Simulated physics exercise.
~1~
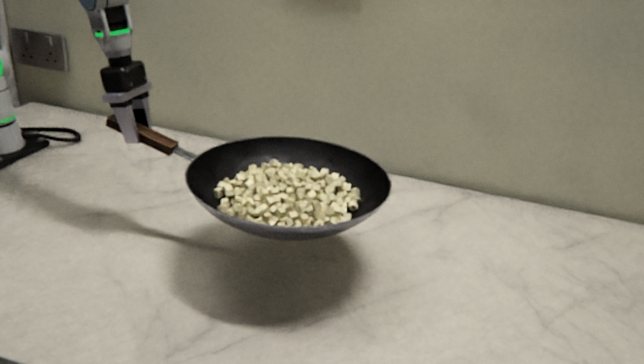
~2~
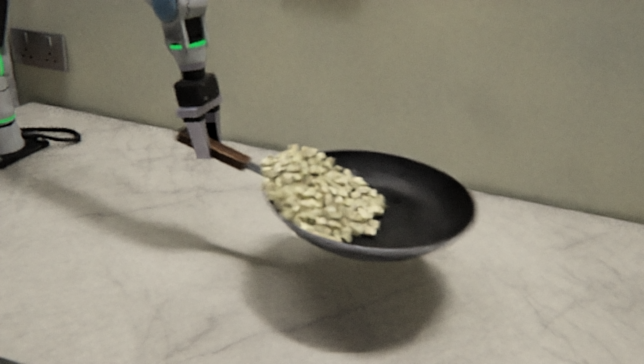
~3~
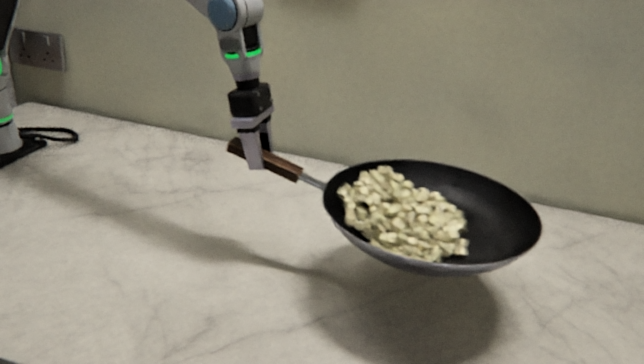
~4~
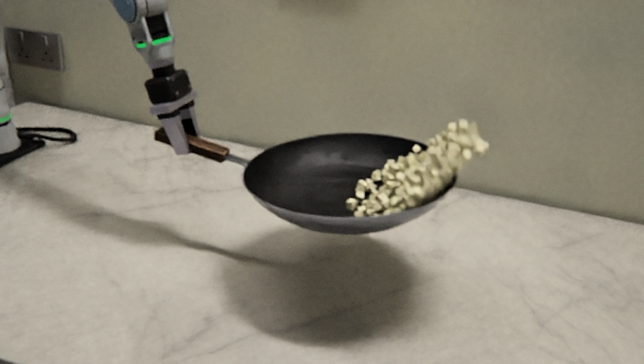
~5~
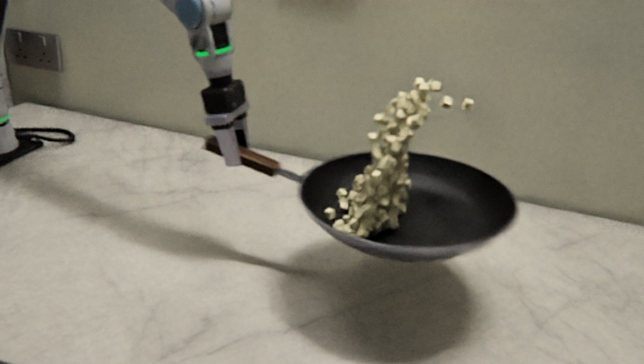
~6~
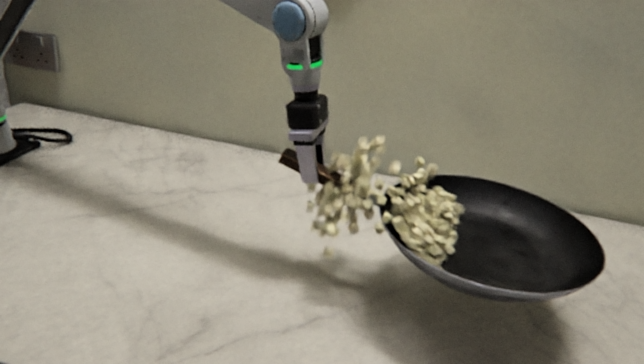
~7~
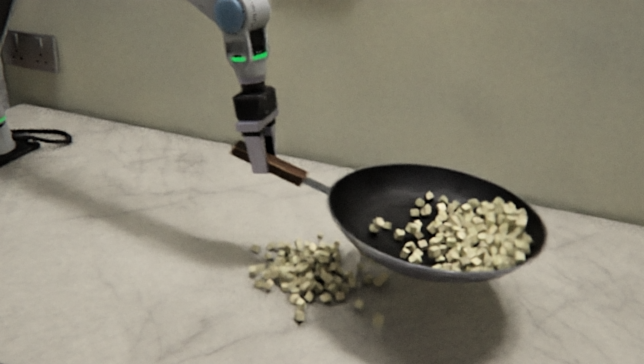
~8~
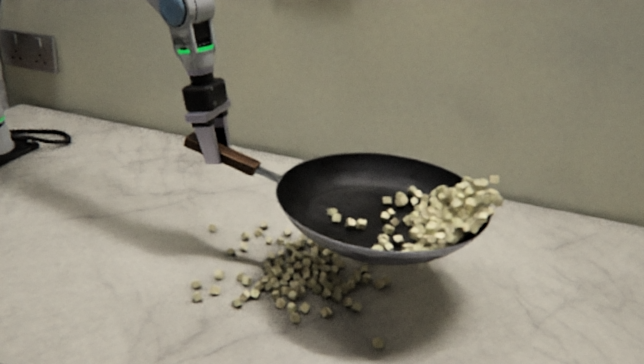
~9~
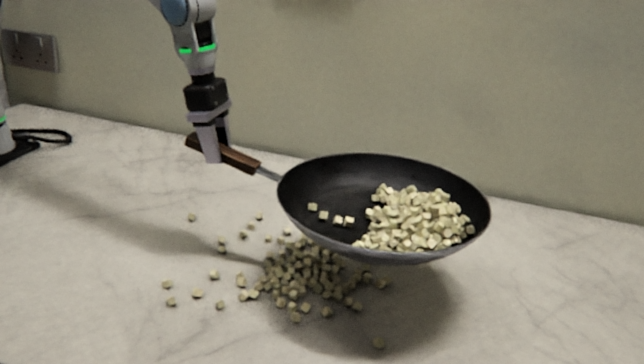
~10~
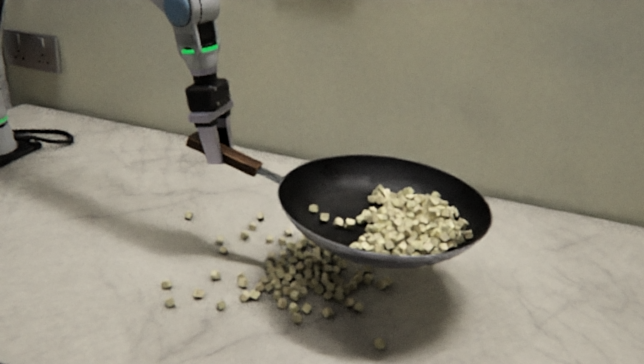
In the video, a robot arm holds a black frying pan of pale vegetable dice above a marble-look counter and jerks it right, left and right again, tossing the dice. Many spill over the handle side onto the counter, and the pan ends still, with the rest inside.
